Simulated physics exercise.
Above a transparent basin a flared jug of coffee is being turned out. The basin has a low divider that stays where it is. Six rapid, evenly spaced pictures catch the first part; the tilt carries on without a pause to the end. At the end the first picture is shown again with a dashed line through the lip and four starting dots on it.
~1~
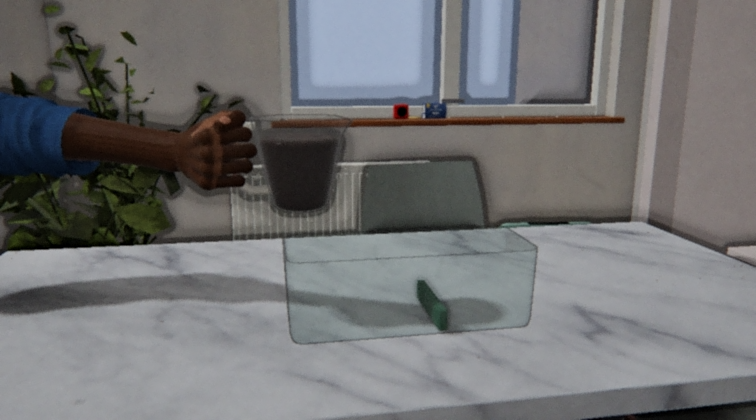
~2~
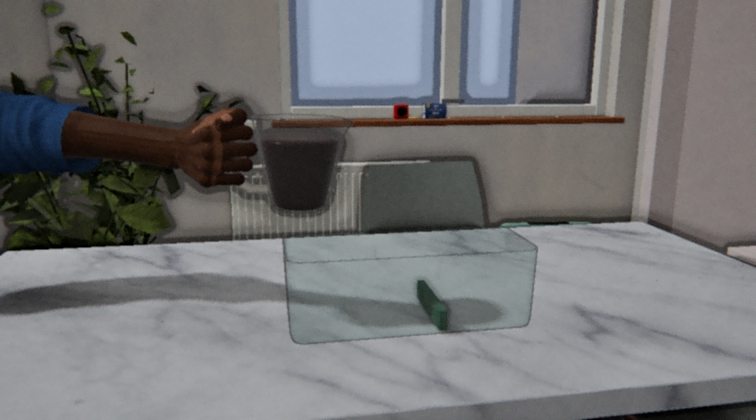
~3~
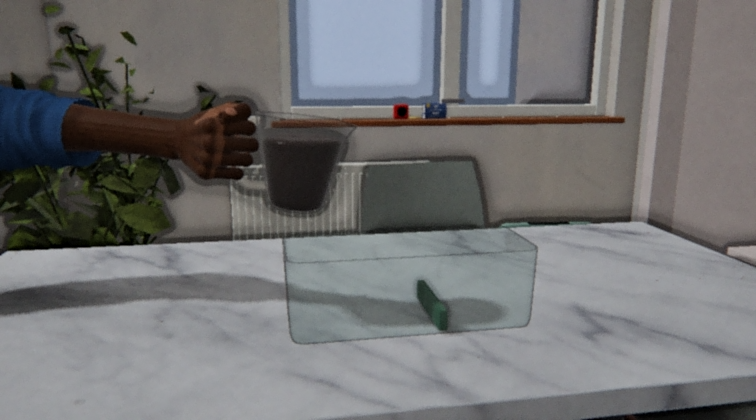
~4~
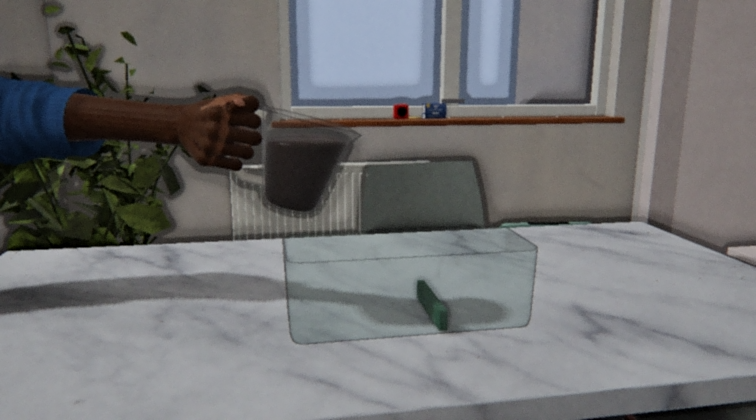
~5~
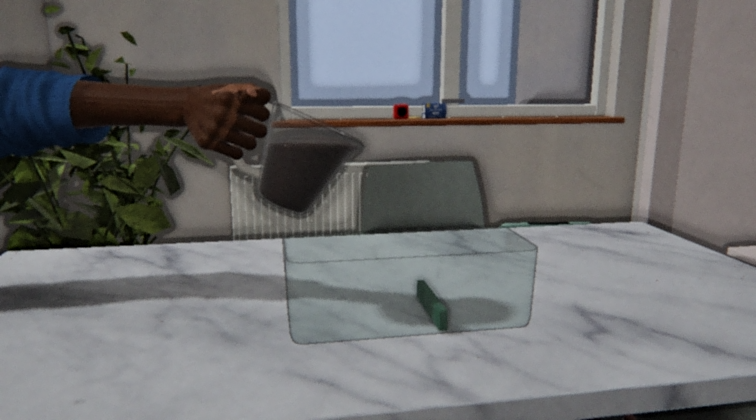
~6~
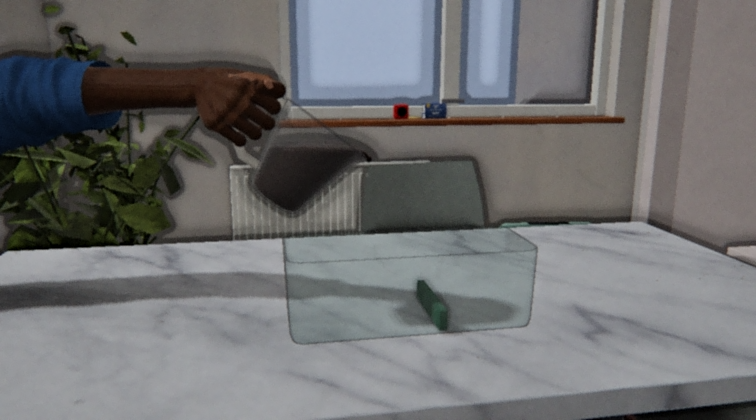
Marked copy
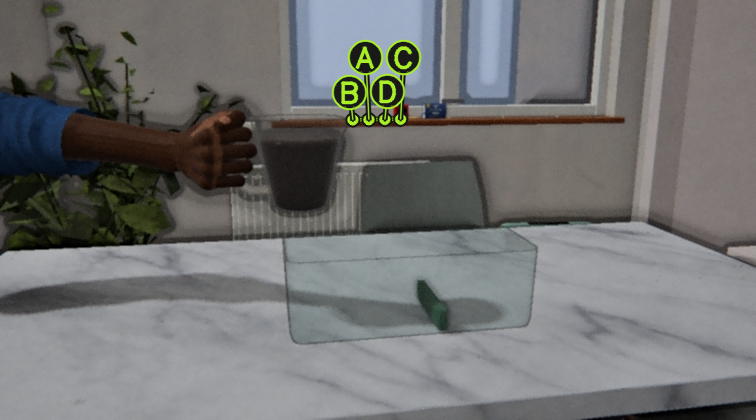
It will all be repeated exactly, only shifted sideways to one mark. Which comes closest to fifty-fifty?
The best spot is D.
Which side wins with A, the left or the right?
More ends on the left.
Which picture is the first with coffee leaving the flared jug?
Picture 6.
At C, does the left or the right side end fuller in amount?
The right side.
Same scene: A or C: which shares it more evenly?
C it is.
On the marked copy, A at (368, 119); B at (352, 119); C at (400, 119); D at (384, 119).
If A is chosen, about 82 % ends left of the wall and 16 % right of it.
If B is chosen, about 85 % ends left of the wall and 13 % right of it.
If C is chosen, about 26 % ends left of the wall and 74 % right of it.
If D is chosen, about 56 % ends left of the wall and 43 % right of it.
